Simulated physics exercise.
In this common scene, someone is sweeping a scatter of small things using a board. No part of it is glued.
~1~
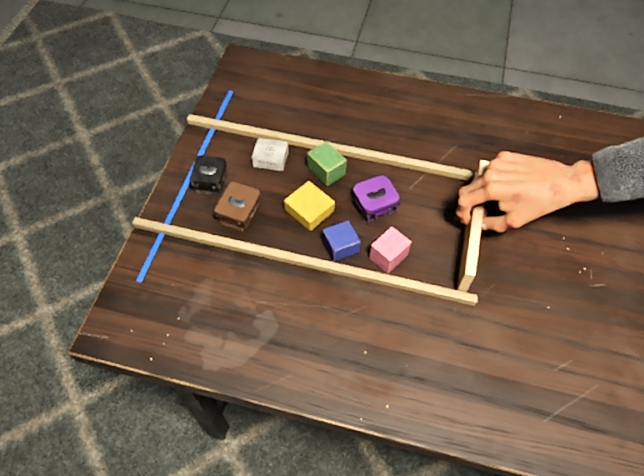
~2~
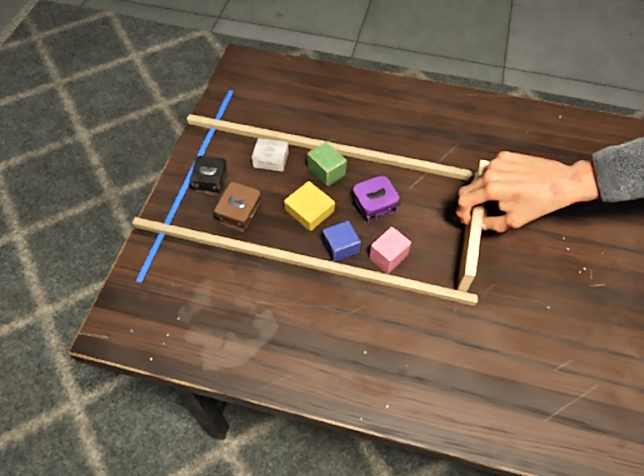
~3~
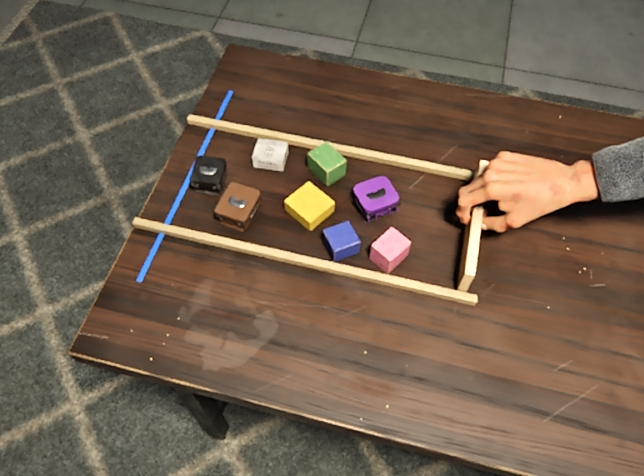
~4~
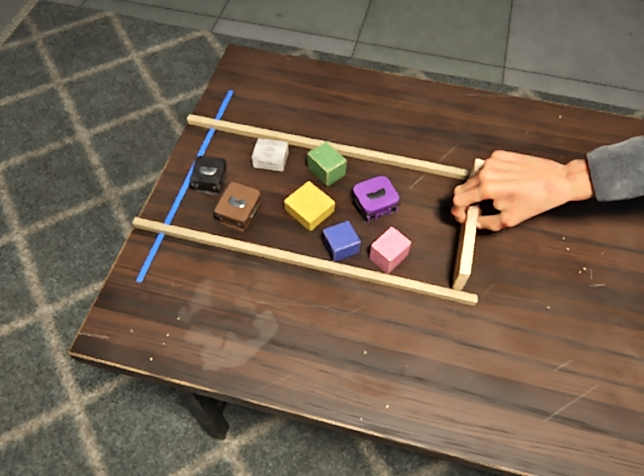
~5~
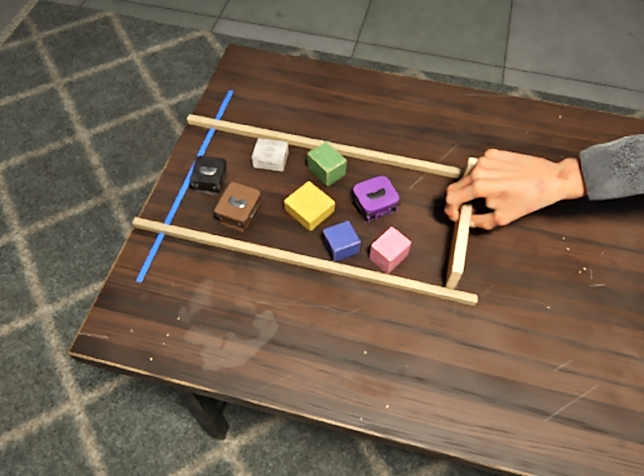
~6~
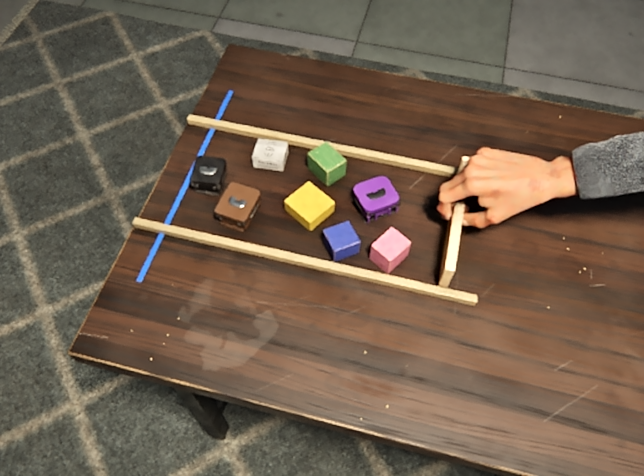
A hand held a wooden board upright between two rails on a dark table, then slid it slightly left, while the eight small colorful blocks and cases near the blue tape stayed still.
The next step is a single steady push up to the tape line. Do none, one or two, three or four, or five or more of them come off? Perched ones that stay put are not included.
The push knocks at least five off.
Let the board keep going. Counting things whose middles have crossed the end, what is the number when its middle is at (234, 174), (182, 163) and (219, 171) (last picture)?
The counts would come out as 1, 5 and 2.
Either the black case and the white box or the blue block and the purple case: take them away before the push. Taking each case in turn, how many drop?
The number is 3 for the first case and 3 for the second.
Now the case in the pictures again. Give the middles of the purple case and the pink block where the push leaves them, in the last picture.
Around (178, 154) and around (157, 206).
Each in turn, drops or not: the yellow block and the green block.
Yellow block: Falls off; green block: Stays.
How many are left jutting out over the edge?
The number is 1.
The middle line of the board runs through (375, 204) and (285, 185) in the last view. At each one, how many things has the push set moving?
At the first point the count is 3, at the second it's 8.
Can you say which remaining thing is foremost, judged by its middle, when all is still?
That's the purple case, it ends up nearest.
A little later, none off yet; black case at rest near (210, 176); brown case at rest near (239, 207); white box at rest near (271, 155).
When it is over, the number that fall off is five or more; down, blue block, yellow block, white box, brown case and black case.
